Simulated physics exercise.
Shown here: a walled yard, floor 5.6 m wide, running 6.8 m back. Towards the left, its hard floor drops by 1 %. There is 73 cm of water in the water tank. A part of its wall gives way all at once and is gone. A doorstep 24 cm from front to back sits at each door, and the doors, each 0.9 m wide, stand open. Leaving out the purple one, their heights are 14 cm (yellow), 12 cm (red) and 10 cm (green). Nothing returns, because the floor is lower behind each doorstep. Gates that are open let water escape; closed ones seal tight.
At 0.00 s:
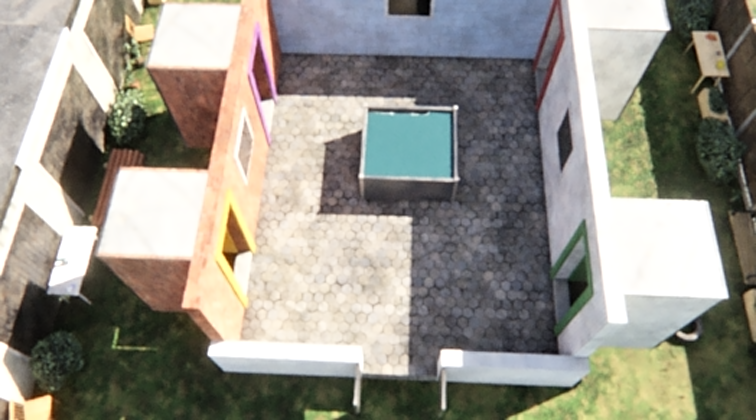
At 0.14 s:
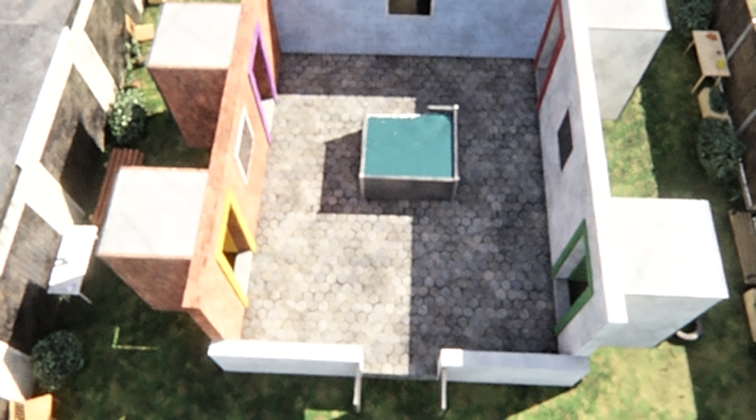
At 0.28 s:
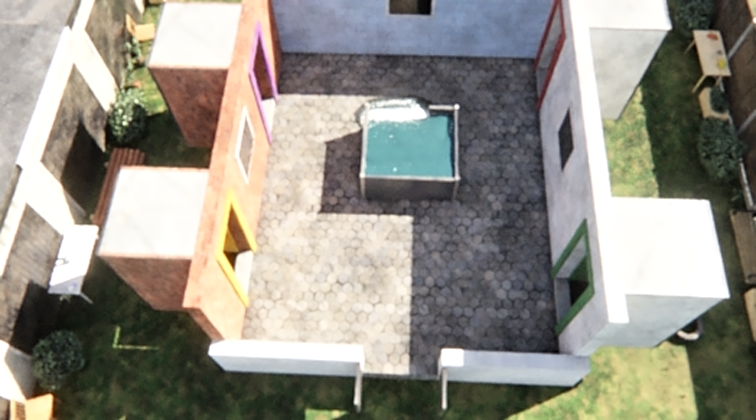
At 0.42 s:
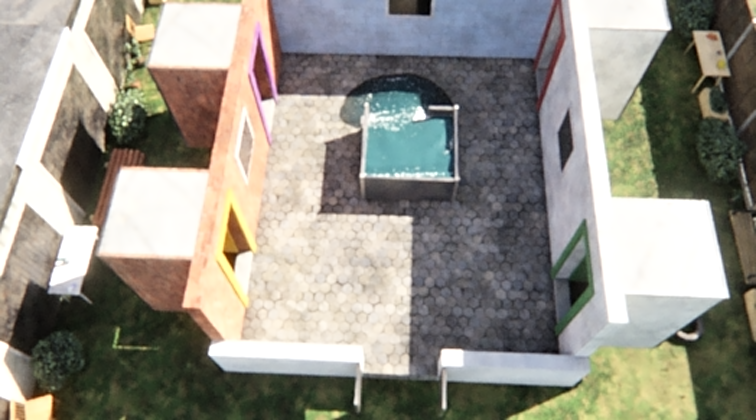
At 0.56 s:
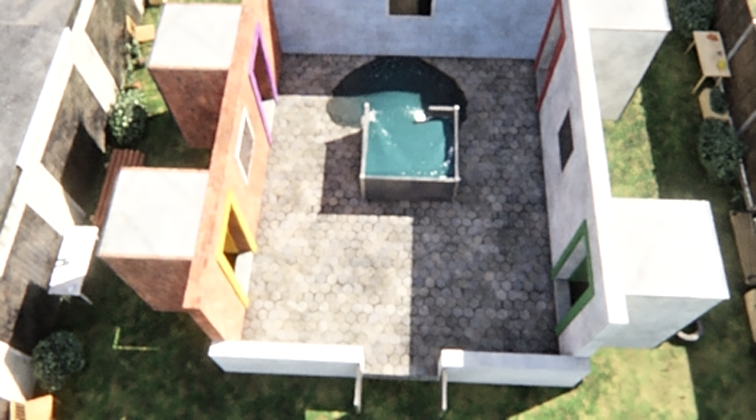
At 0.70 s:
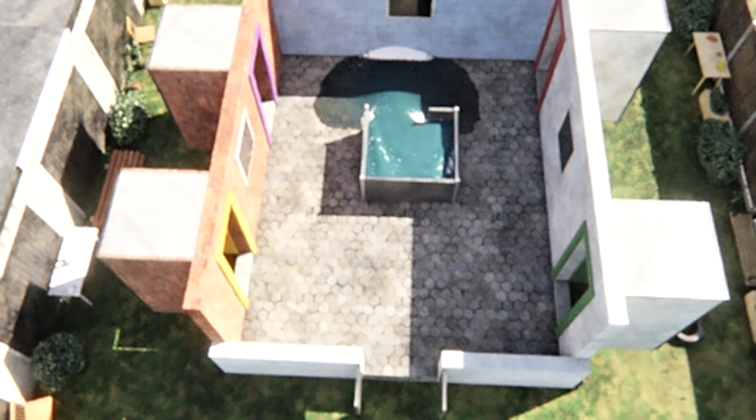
A walled yard with a tank of still water, its far side giving way and water spreading across the paving behind it.
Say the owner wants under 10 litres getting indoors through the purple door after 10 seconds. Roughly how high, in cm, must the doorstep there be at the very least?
At the very least some 9.5 cm.
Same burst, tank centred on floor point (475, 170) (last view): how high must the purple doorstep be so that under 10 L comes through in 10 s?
Roughly 11.5 cm is needed.
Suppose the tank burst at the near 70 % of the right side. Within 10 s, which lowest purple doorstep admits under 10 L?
You'd want it roughly 7.0 centimetres tall.
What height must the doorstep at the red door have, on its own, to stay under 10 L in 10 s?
I'd raise red to close to 18 cm.
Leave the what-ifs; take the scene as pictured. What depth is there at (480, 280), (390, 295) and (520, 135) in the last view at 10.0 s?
Some 3, 7 and 3 cm.
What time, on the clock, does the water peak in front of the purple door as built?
Around 3.4 s, give or take.
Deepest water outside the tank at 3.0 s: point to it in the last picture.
(283, 58).
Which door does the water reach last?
The green door.
After 1.4 s water covers 20 % of the floor, deepest (42 cm) near (396, 61); it has not reached the purple door.
After 3.0 s water covers 40 % of the floor, deepest (30 cm) near (283, 58); 12 cm at the purple door, 0 litres in over its 19 cm doorstep.
After 10.0 s water covers 95 % of the floor, deepest (10 cm) near (245, 315); 6 cm at the purple door, 0 litres in over its 19 cm doorstep.
At the purple door as built, the water arrived by 2.0 s and peaked near 13 cm at 3.4 s.
Run again over the same 10 s with other heights there, 15 litres in over 8.5 cm, 3 litres over 11.5 cm. The limit of 10 litres is kept from about 9.5 cm up.
